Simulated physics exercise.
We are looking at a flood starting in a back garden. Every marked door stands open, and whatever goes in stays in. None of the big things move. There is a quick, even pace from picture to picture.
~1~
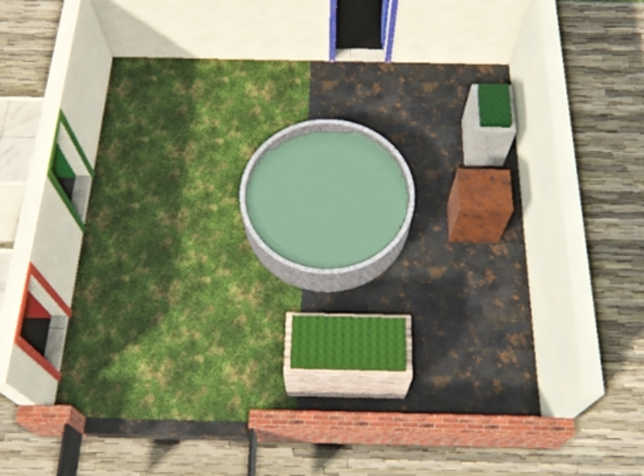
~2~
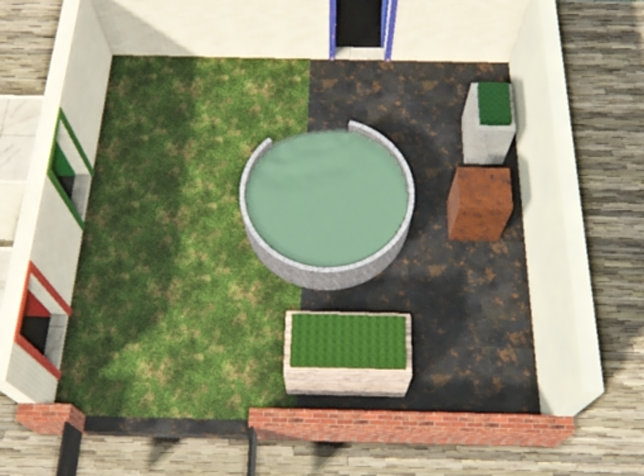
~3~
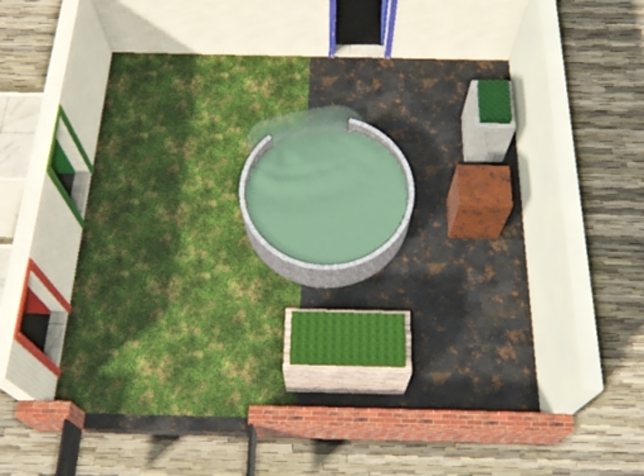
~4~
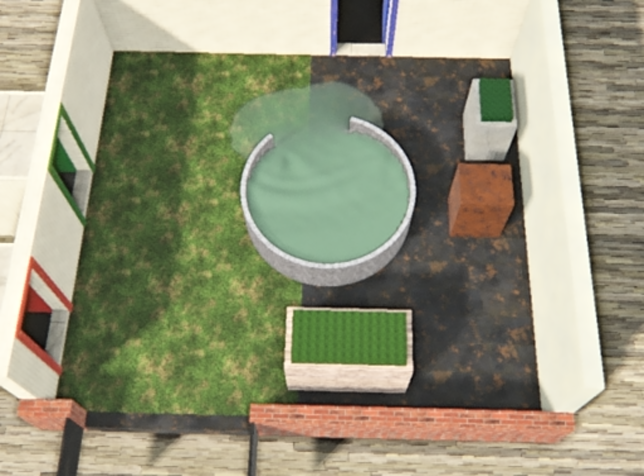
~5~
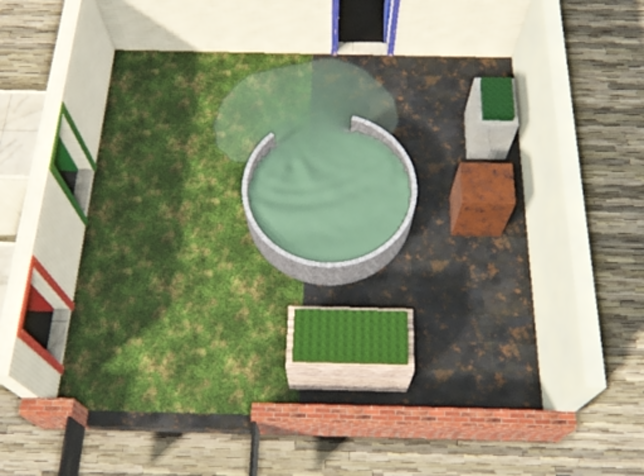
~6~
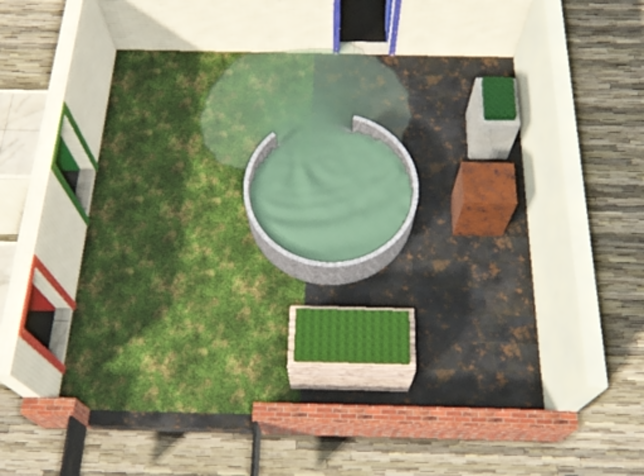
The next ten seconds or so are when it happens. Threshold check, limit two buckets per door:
At the end, blue door: Over two pails. Green door: Two pails at most. Red door: Two pails at most.
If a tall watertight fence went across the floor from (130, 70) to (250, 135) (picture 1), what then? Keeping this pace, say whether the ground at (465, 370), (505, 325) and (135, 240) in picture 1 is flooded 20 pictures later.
In turn: Dry, free of water, not flooded.
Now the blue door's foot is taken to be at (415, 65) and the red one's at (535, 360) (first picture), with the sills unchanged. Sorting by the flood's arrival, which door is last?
It's the red door.
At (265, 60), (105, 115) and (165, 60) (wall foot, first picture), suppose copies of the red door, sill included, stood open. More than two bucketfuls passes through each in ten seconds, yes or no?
Well, the first one overshoots, the next overshoots, and the last overshoots.
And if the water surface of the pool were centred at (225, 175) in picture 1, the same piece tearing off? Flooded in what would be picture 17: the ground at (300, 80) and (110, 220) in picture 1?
Note - point 1 drenched; point 2 still bare.
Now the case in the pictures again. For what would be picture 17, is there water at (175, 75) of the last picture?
Lab note - point status: Swamped.
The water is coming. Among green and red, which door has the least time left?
My pick is the green-painted one.
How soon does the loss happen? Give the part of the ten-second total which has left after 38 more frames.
By then, close to 70 % of it.
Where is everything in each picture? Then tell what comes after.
In the first picture, the pool at (327, 195) is whole and still.
In the second picture, water pours out on the pool's far side and has run to a hidden place.
In the third picture, water pours out on the pool's far side and has run to (251, 138).
In the fourth picture, the front is at (240, 116), out from the gap on the pool's far side.
In the fifth picture, the front is at (342, 64), out from the gap on the pool's far side.
In the sixth picture, water pours out on the pool's far side and has run to (241, 62).
A moment on, water covers 20 % of the floor; the blue door over two buckets in, the green door not reached, the red door not reached.
Next, water covers 25 % of the floor; the blue door far over two buckets in, the green door not reached, the red door not reached.
Then, water covers 40 % of the floor; the blue door far over two buckets in, the green door wet at the sill, nothing in, the red door not reached.
Later, water covers 65 % of the floor; the blue door far over two buckets in, the green door wet at the sill, nothing in, the red door wet at the sill, nothing in.
In the end, water covers 100 % of the floor; the blue door far over two buckets in, the green door wet at the sill, nothing in, the red door wet at the sill, nothing in.
